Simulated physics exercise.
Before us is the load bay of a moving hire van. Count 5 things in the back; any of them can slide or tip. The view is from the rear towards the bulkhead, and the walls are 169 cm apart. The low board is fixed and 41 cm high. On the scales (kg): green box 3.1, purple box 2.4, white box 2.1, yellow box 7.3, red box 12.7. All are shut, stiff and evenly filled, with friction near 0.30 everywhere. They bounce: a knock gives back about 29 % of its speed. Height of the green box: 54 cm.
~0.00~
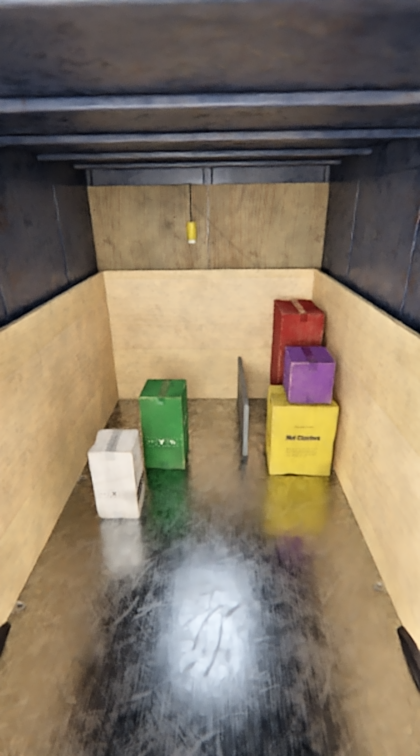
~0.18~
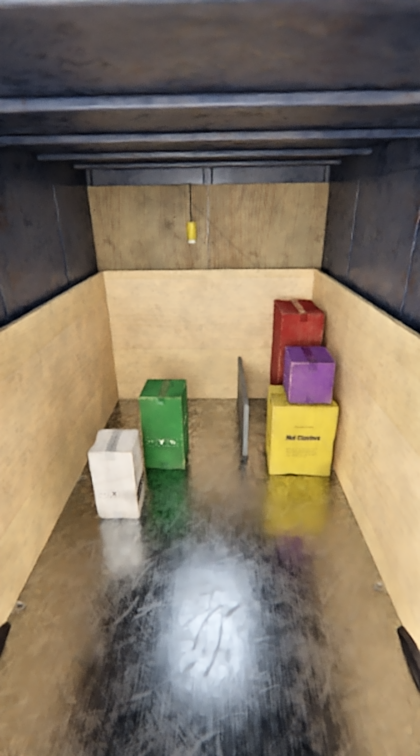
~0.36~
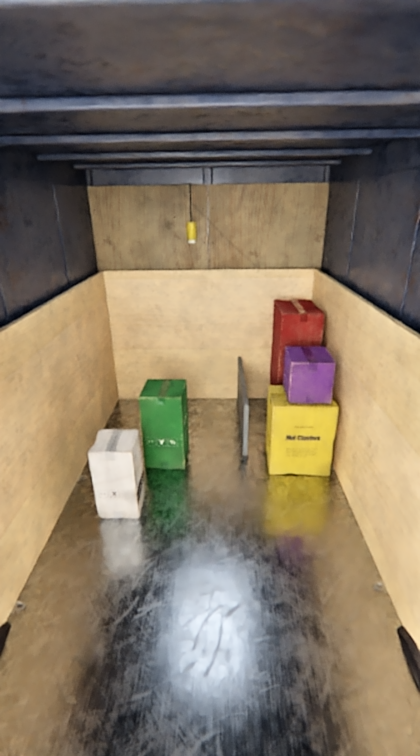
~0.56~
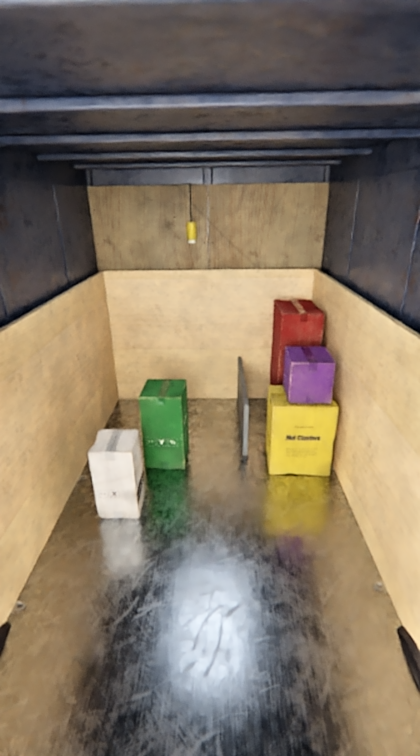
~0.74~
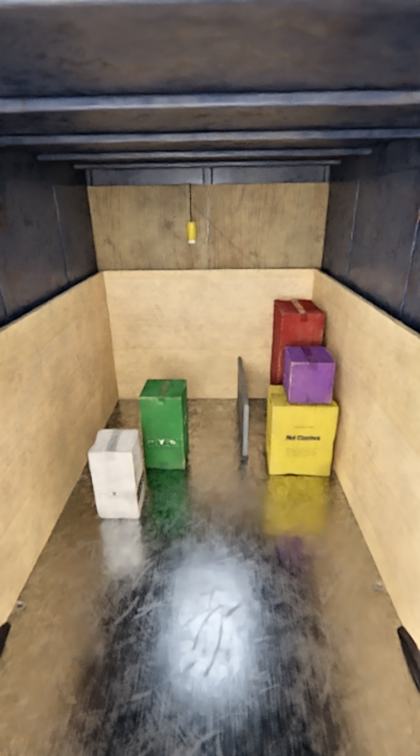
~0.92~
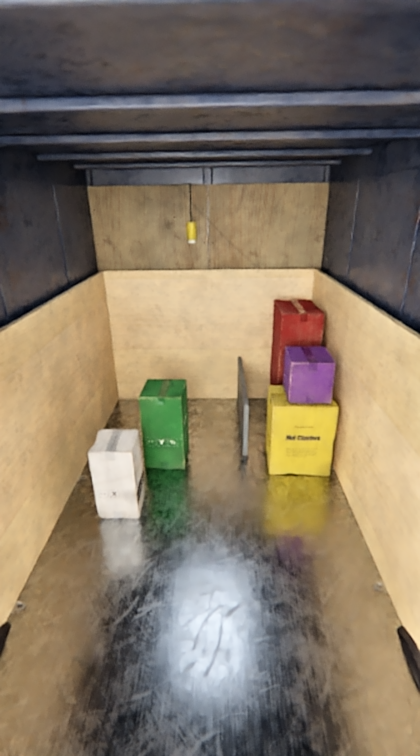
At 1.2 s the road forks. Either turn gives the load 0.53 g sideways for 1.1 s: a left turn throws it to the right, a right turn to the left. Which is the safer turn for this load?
The load fares better going left.
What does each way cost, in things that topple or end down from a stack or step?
Turning left 0, turning right 1.
Turning left. At 1.62 s, push 0.53 g right; purple box moved 6 cm near (317, 374); green box moved 6 cm near (174, 423); white box moved 6 cm.
After 2.12 s, push 0.38 g right; green box moved 39 cm near (222, 426); purple box moved 8 cm near (320, 374); white box moved 60 cm.
After 2.42 s, smooth; green box moved 41 cm near (226, 427); purple box moved 8 cm near (320, 374); white box moved 102 cm.
In the end (3.1 s), not toppled but over 15 cm from the start, green box and white box; the other 3 under 15 cm from the start. At the end, from the last picture's camera, green box near (226, 427), purple box near (320, 374).
Turning right instead, purple box tipped over or down from a stack or step, 1 of 5 in all.
